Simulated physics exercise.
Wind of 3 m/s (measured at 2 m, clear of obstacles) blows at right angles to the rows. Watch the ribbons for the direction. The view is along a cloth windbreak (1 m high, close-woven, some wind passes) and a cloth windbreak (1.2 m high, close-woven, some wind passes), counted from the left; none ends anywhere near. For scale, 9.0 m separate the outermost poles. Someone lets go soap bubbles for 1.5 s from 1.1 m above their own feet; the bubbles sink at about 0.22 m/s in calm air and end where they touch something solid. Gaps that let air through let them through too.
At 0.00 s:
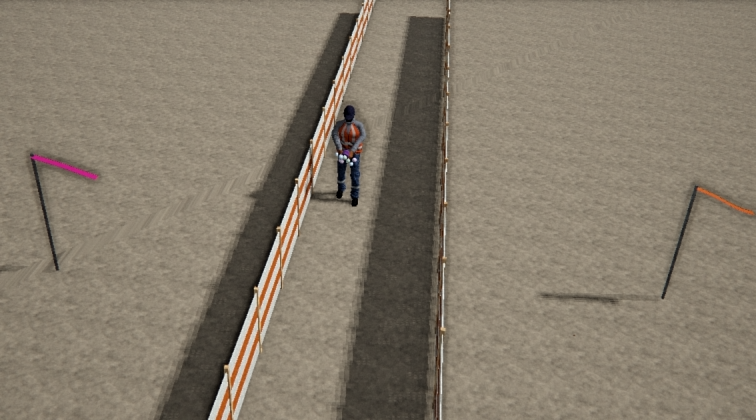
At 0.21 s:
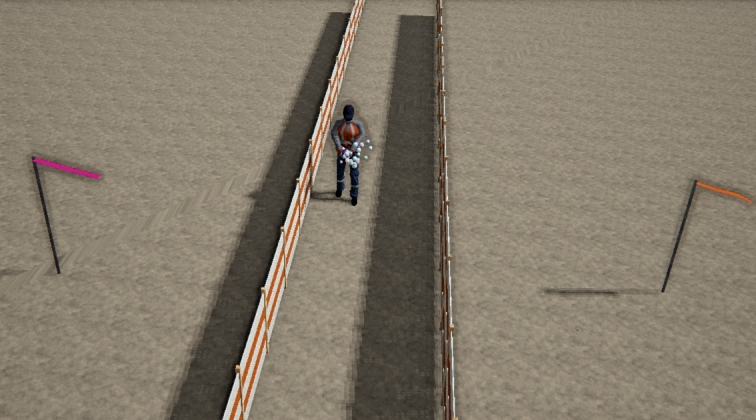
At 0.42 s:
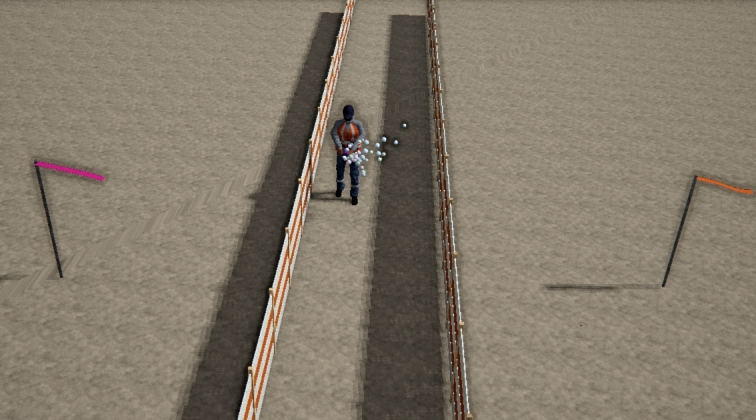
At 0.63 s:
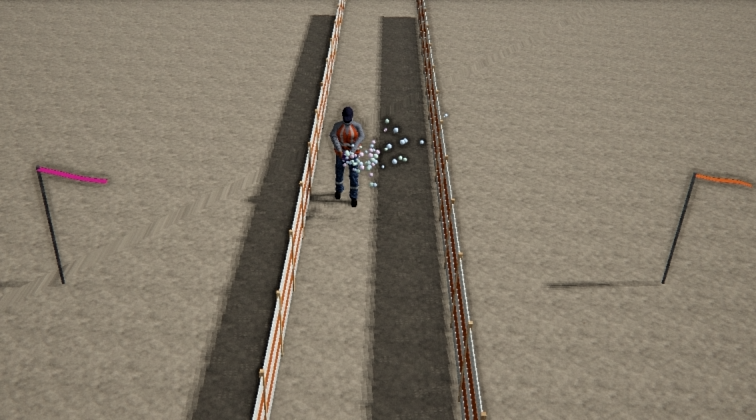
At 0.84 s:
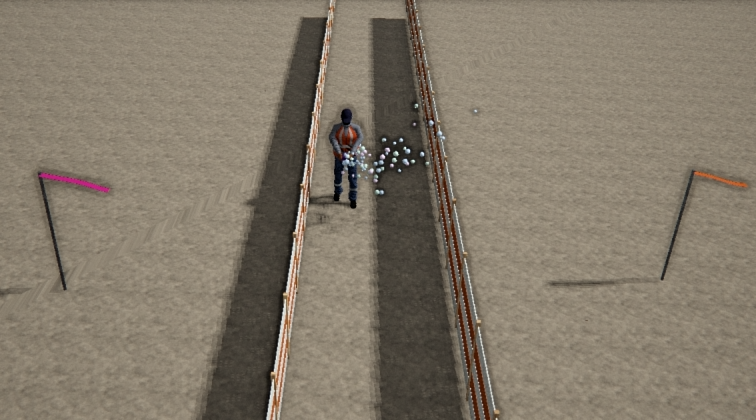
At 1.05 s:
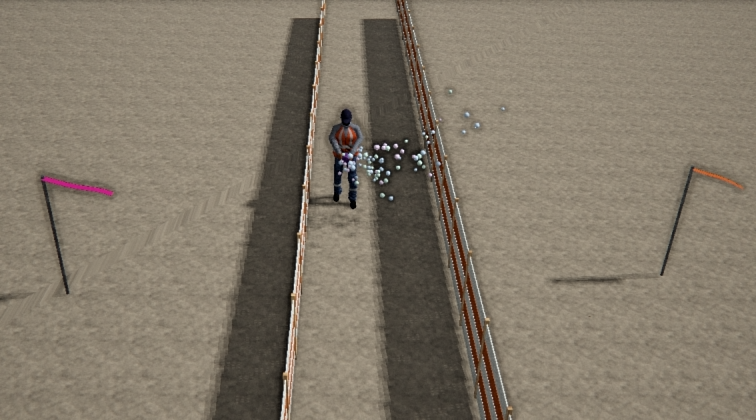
Soap bubbles stream rightward from a person standing between two long fences, some crossing the right one.
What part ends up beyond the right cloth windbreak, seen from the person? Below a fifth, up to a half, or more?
It is more than half that ends up on the far side.
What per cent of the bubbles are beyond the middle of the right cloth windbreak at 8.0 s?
Some 85 per cent.
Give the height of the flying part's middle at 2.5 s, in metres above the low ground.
About 1.0 m.
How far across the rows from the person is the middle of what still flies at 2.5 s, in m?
About 1.5 m.
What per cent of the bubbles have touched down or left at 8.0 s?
About 55 %.
After 2.5 s, 99 % is in the air or yet to come; 46 % is beyond the right cloth windbreak; the middle of what still flies is 1.0 m above the low ground, near (441, 164).
After 4.0 s, 89 % is in the air or yet to come; 76 % is beyond the right cloth windbreak; the middle of what still flies is 0.9 m above the low ground, near (509, 176).
After 8.0 s, 45 % is in the air or yet to come; 86 % is beyond the right cloth windbreak.
After 20.0 s, 3 % is in the air or yet to come; 86 % is beyond the right cloth windbreak.
After 45.0 s, 0 % is in the air or yet to come; 86 % is beyond the right cloth windbreak.
